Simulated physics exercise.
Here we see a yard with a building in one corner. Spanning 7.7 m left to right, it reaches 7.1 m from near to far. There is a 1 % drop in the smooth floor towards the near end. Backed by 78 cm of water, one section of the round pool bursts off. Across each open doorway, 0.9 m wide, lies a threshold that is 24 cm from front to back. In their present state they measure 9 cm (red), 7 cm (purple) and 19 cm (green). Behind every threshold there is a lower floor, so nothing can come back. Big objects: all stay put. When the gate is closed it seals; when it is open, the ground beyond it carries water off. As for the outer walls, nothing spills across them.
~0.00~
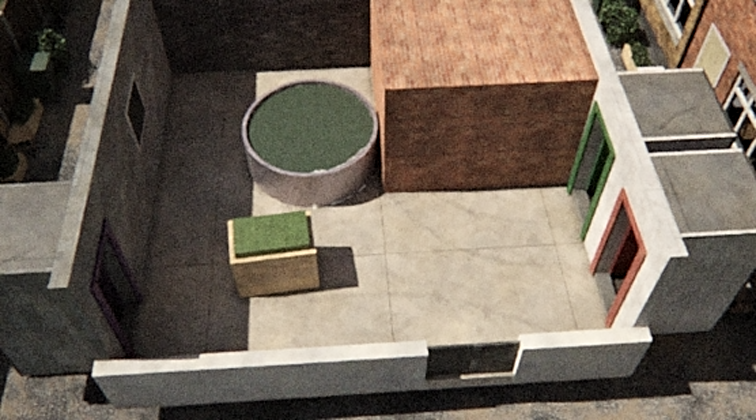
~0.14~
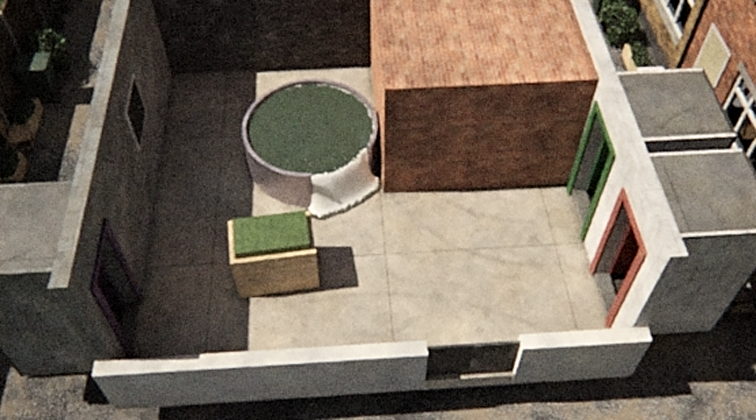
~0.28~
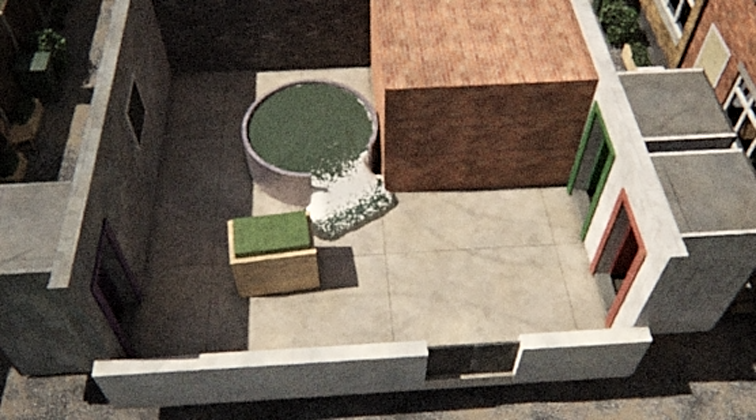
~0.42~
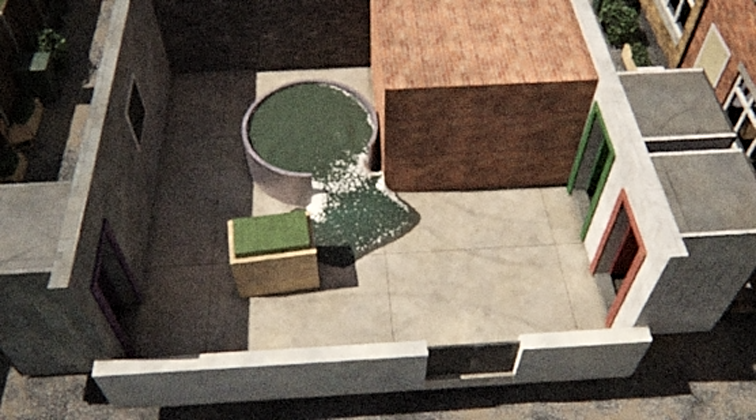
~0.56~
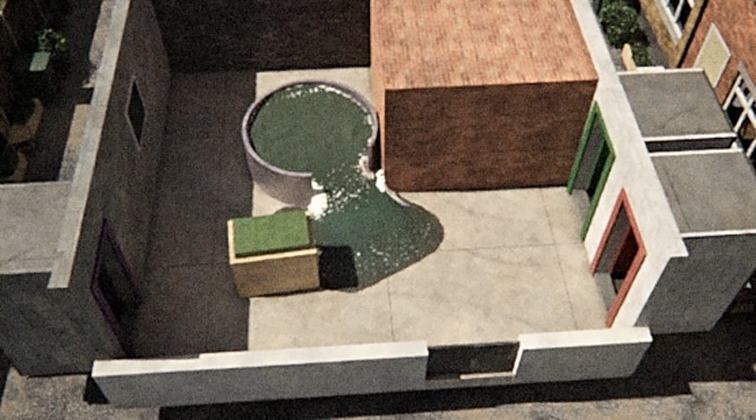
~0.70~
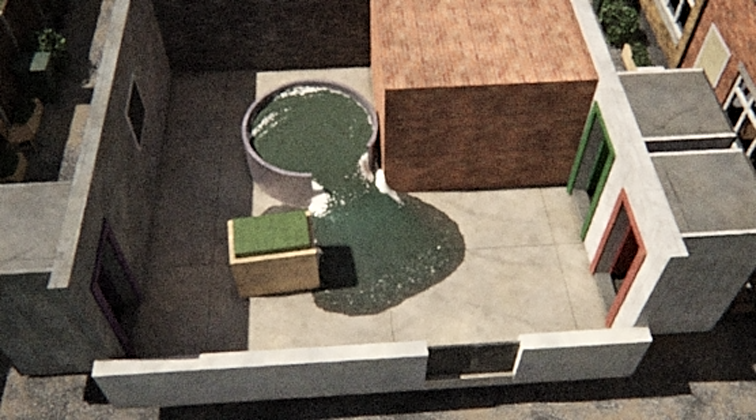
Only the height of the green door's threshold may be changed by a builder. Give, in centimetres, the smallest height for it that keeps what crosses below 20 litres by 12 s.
Close to 15 cm is just enough.
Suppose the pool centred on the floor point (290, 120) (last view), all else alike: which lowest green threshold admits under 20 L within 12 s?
New minimum height: Approx. 11.5 cm.
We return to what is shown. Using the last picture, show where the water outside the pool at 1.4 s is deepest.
Near (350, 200).
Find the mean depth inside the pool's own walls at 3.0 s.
Averaged depth comes out at about 31 cm.
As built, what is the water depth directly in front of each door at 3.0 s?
In cm: Red 28, purple 0, green 10.
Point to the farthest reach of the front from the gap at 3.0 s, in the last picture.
Near (609, 354).
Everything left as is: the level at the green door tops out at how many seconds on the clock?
It peaks around 6.5 s.
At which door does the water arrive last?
Answer: The purple door.
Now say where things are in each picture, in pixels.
Still water, 78 cm deep, in the round pool at (310, 128); the green door at (589, 179) is dry, in the first picture.
Water pours out at (345, 185) and has run 0.3 m, to (325, 217); about 8 cm deep outside, 78 cm at the back, in the second picture.
Water pours out at (345, 187) and has run 0.8 m, to (339, 235); about 12 cm deep outside, 78 cm at the back, in the third picture.
Water pours out at (346, 188) and has run 1.4 m, to (344, 262); about 10 cm deep outside, 78 cm at the back, in the fourth picture.
The front is at (359, 285), 1.9 m from the gap at (346, 188); 4.1 m2 of floor is wet, 73 cm left at the back, in the fifth picture.
Water pours out at (346, 188) and has run 2.4 m, to (375, 309); about 6 cm deep outside, 68 cm at the back; the green door at (589, 179), 4.2 m from the gap, is still 2.3 m from the nearest water, in the sixth picture.
After 1.4 s water covers 40 % of the floor, deepest (37 cm) near (350, 200); it has not reached the green door.
After 3.0 s water covers 60 % of the floor, deepest (42 cm) near (609, 354); 10 cm at the green door, 0 litres in over its 19 cm threshold.
After 12.0 s water covers 95 % of the floor, deepest (13 cm) near (598, 355); 7 cm at the green door, 6 litres in over its 19 cm threshold.
At the green door as built, the water arrived by 2.4 s and peaked near 20 cm at 6.4 s.
Run again over the same 12 s with other heights there, 29 litres in over 14 cm, 6 litres over 19 cm. The limit of 20 litres is kept from about 15 cm up.
